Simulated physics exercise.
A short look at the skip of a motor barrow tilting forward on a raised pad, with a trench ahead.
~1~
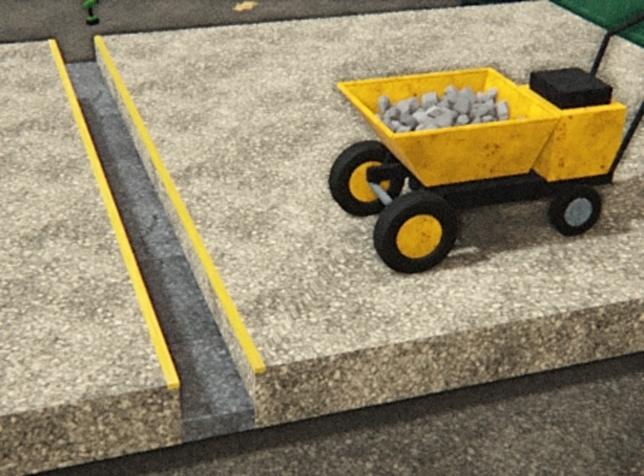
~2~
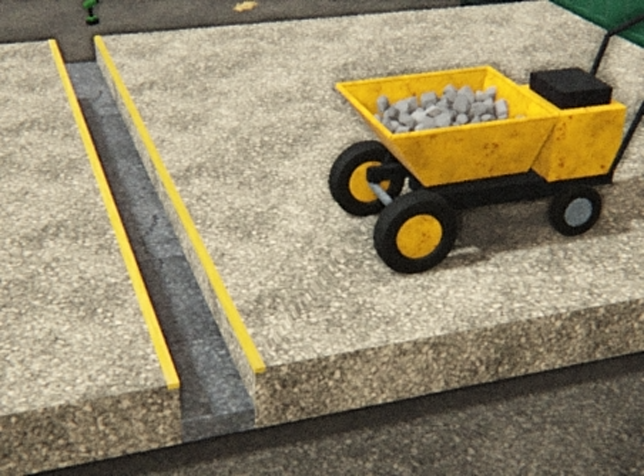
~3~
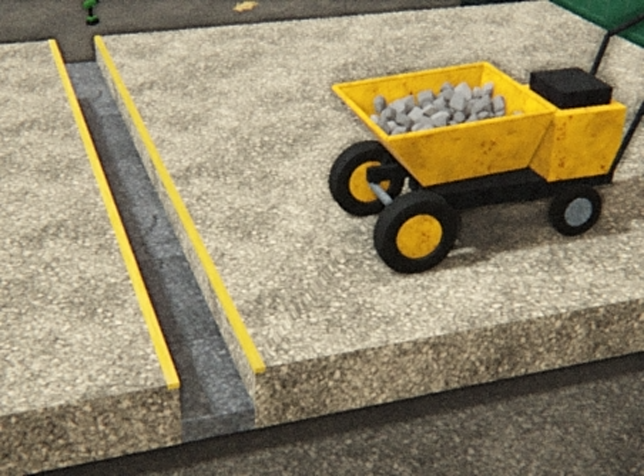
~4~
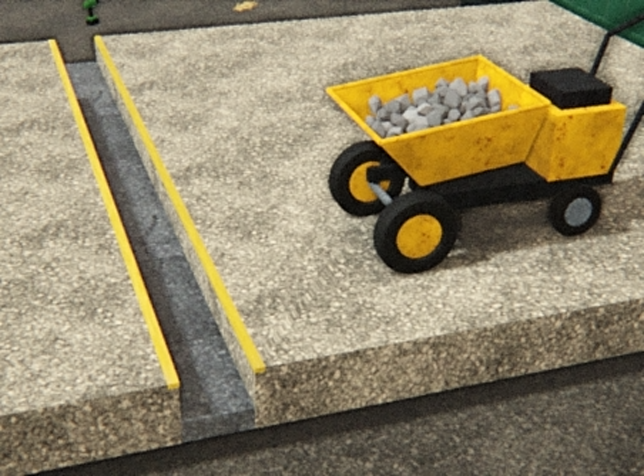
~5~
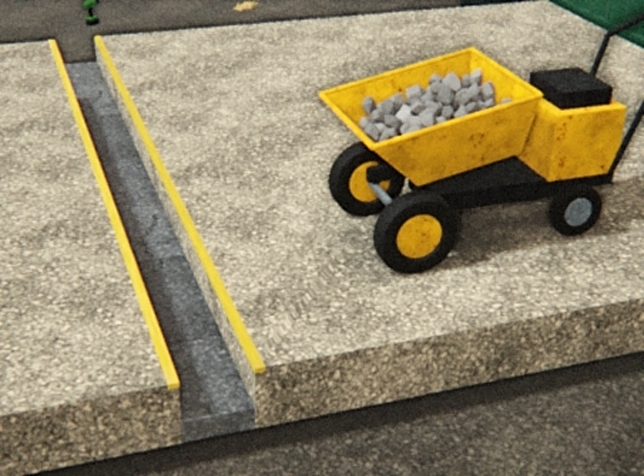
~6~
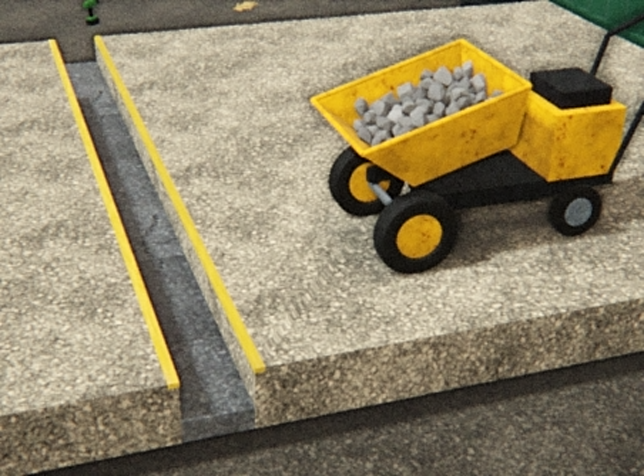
A raised, pebbly pad with a narrow, yellow-edged trench running across its left side is seen from above at an angle. On the right stands a yellow motor barrow with black tyres and a black box behind its skip, which holds grey broken stones. The skip tilts slowly forward to the left, its rear rising and front lip lowering, while the wheels and camera stay still.
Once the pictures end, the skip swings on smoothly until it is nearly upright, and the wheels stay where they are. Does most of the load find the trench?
The trench ends with under half of it.
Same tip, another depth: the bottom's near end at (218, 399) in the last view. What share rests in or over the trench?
It comes to 30 per cent or so.
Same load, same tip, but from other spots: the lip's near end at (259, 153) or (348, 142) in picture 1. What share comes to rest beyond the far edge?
In turn 50 and 0 in a hundred.
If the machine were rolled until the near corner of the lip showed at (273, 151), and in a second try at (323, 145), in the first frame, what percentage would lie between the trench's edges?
First some 70, then 90 per cent.
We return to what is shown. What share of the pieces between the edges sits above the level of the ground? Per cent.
It comes to 0 per cent or so.
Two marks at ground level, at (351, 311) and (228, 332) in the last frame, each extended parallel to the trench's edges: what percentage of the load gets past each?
Near 80 % and 30 %.
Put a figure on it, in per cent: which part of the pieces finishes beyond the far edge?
About 0 per cent.
Shortly afterwards, skip tipped steeply; the whole lot in the skip.
Next, skip tipped right over; the bulk in the skip; a little short of the trench; only a few in or heaped over the trench; only a few falling.
Some moments later, skip tipped right over; near a quarter in the skip; near half short of the trench; near a quarter in or heaped over the trench.
In the end, skip tipped right over; near a quarter in the skip; near half short of the trench; near a quarter in or heaped over the trench; none at all beyond it.
